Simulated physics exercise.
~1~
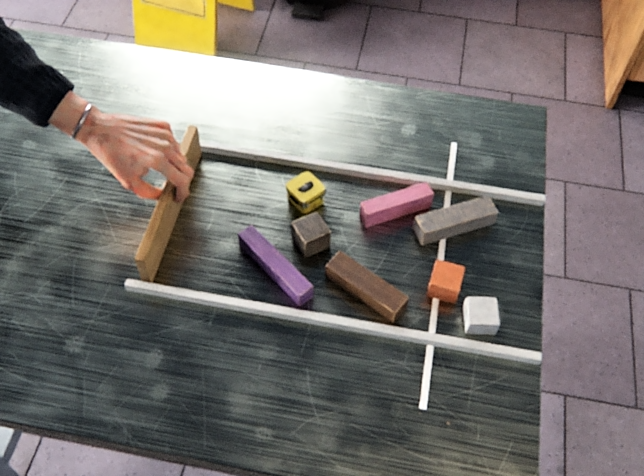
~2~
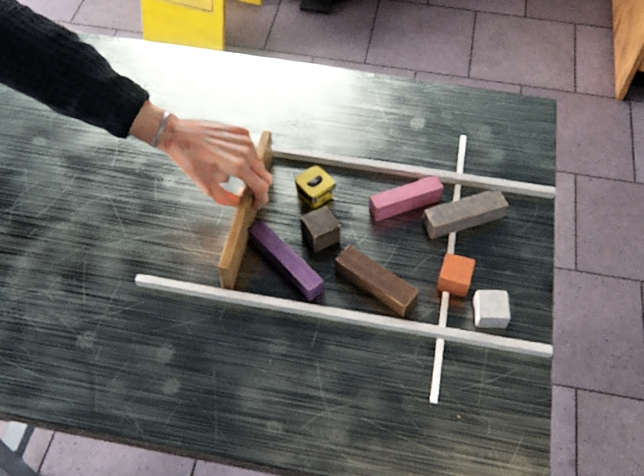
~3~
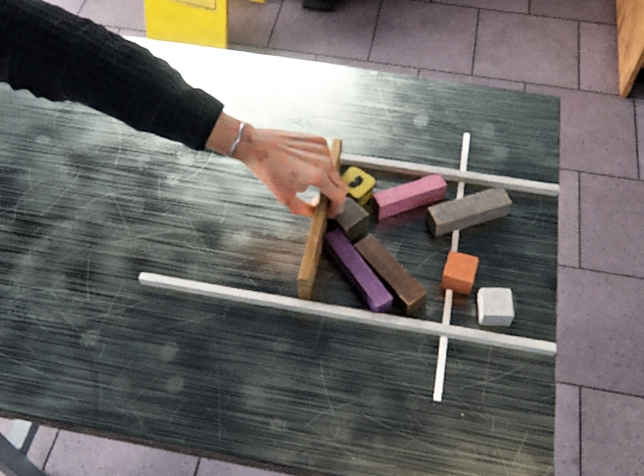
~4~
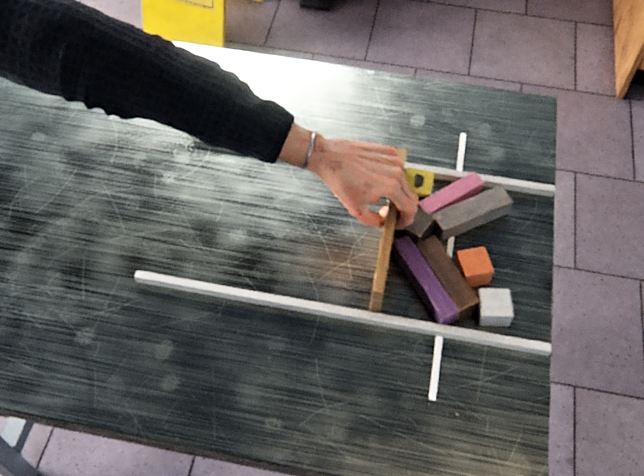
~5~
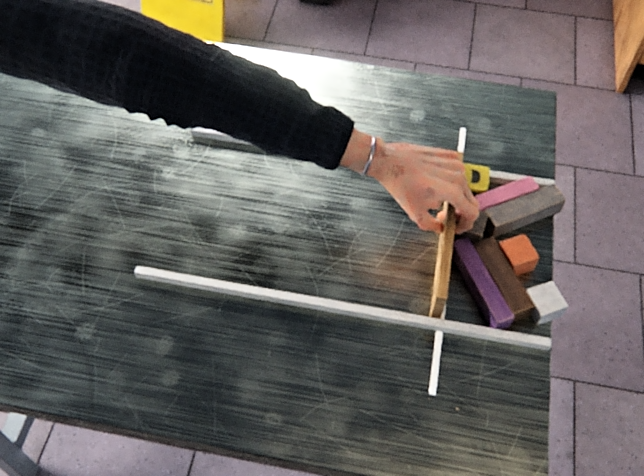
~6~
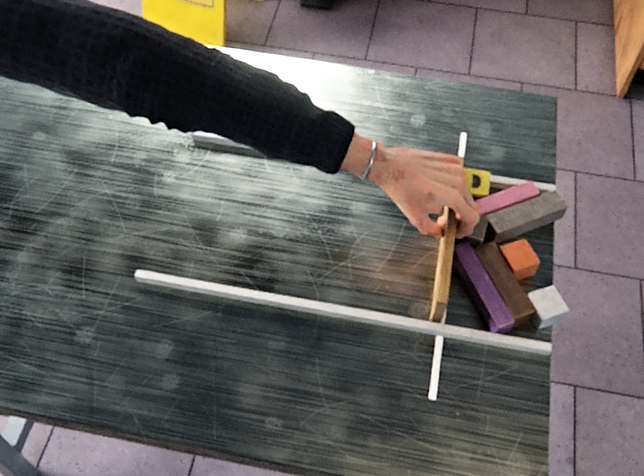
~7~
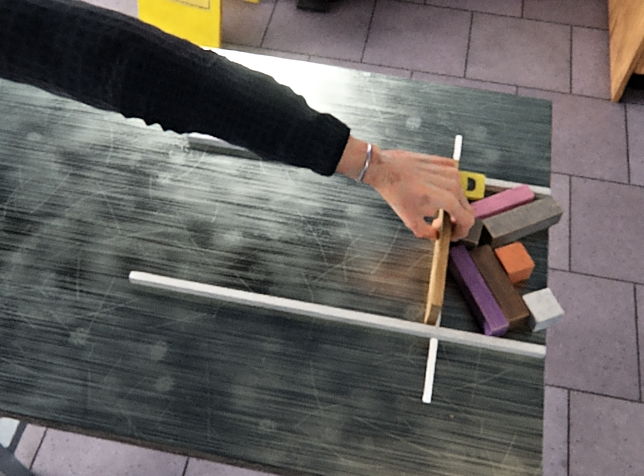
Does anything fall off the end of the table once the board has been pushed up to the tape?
No, nothing falls off. The grey bar and the white block jut out past the edge, but all the pieces stay on the table.
